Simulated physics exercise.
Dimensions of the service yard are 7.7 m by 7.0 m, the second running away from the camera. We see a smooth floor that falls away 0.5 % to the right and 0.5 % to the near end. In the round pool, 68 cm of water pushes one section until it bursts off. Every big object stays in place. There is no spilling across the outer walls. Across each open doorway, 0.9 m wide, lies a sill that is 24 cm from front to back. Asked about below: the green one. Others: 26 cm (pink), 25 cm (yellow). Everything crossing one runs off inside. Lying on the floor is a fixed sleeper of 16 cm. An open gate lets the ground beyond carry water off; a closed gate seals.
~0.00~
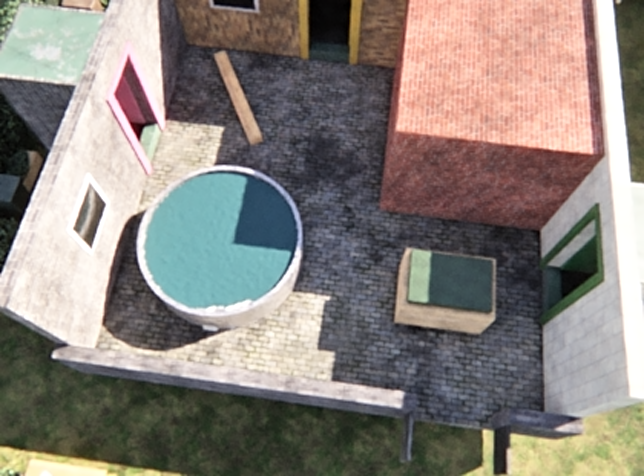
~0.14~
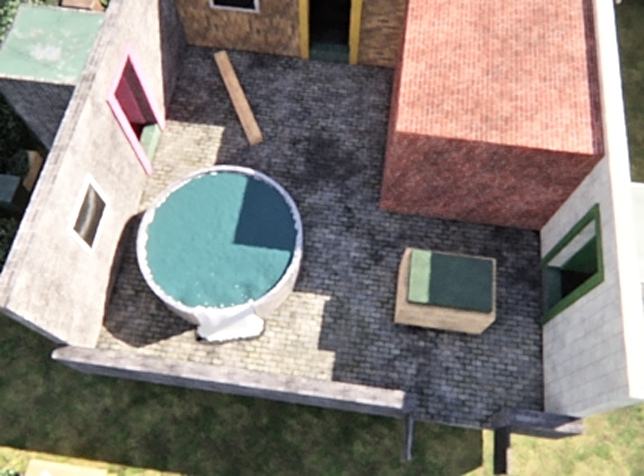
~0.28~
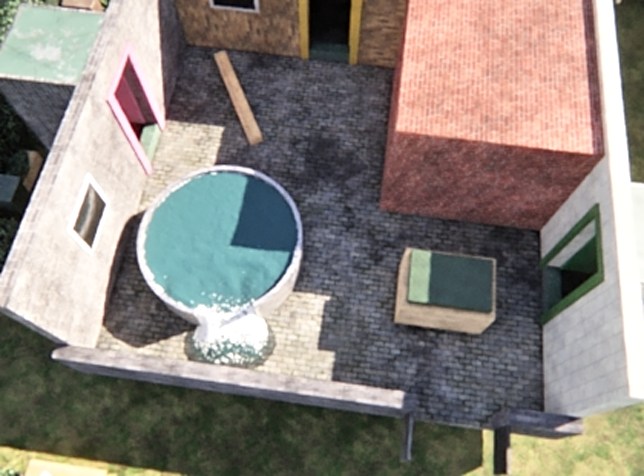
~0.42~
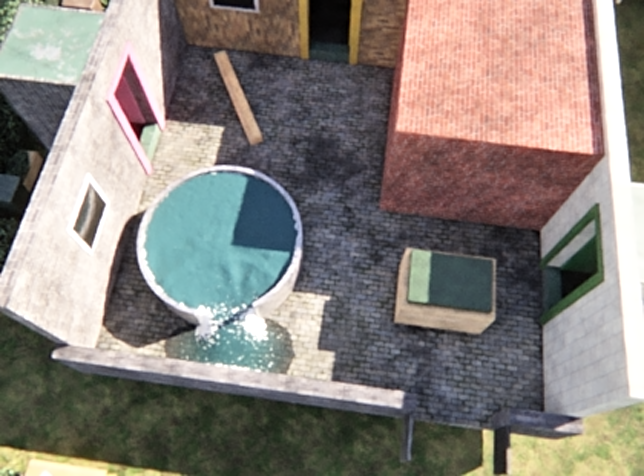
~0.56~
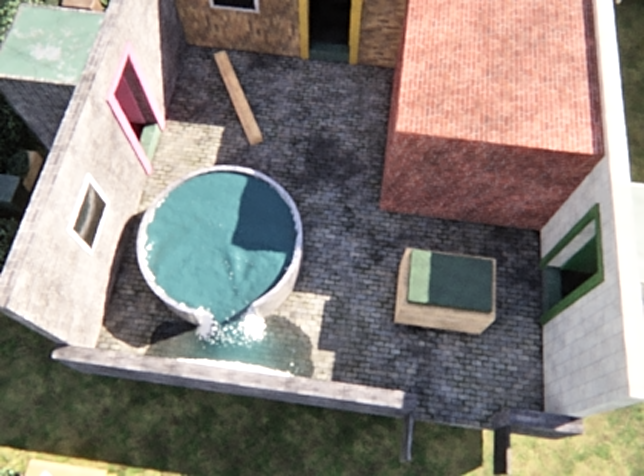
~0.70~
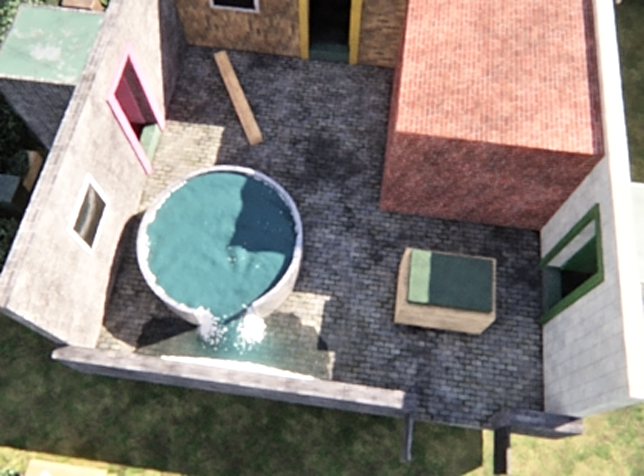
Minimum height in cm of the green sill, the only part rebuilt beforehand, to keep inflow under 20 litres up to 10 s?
10 cm.
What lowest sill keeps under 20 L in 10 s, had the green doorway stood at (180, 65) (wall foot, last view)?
Minimum: About 10.5 cm.
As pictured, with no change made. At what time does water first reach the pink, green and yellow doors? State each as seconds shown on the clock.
Front log: Pink = 2.8 s, green = 2.6 s, yellow = 6.5 s.
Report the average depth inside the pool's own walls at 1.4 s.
On average, around 54 cm.
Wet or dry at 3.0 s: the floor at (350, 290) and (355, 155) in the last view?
In order, the two points are soaked and bone dry.
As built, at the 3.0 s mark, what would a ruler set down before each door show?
In cm - pink: 4, green: 8, yellow: 0.
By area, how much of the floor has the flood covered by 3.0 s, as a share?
Approximately 40 % of it.
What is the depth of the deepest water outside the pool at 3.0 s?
I'd put it near 38 cm.
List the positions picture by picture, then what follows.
The round pool at (221, 238) is whole and still, 68 cm deep; the green door at (564, 274) is dry, in the first picture.
The gap is at (229, 320), the front 0.3 m out at (252, 336); the back of the round pool holds 68 cm, in the second picture.
The front is at (250, 364), 0.8 m from the gap at (229, 320); 0.9 m2 of floor is wet, 68 cm left at the back, in the third picture.
The front is at a hidden place, 1.2 m from the gap at (229, 321); 1.6 m2 of floor is wet, 68 cm left at the back, in the fourth picture.
The gap is at (229, 321), the front 1.5 m out at a hidden place; the back of the round pool holds 68 cm, in the fifth picture.
The front is at a hidden place, 1.8 m from the gap at (229, 320); 2.2 m2 of floor is wet, 68 cm left at the back; the green door at (564, 274), 5.6 m from the gap, is still 4.2 m from the nearest water, in the sixth picture.
After 1.4 s water covers 20 % of the floor, deepest (55 cm) near (227, 375); it has not reached the green door.
After 3.0 s water covers 40 % of the floor, deepest (38 cm) near (227, 375); 8 cm at the green door, 0 litres in over its 26 cm sill.
After 10.0 s water covers 95 % of the floor, deepest (18 cm) near (103, 357); 11 cm at the green door, 0 litres in over its 26 cm sill.
At the green door as built, the water arrived by 2.7 s and peaked near 13 cm at 7.8 s.
Run again over the same 10 s with other heights there, 34 litres in over 8.5 cm, 12 litres over 11 cm. The limit of 20 litres is kept from about 10 cm up.
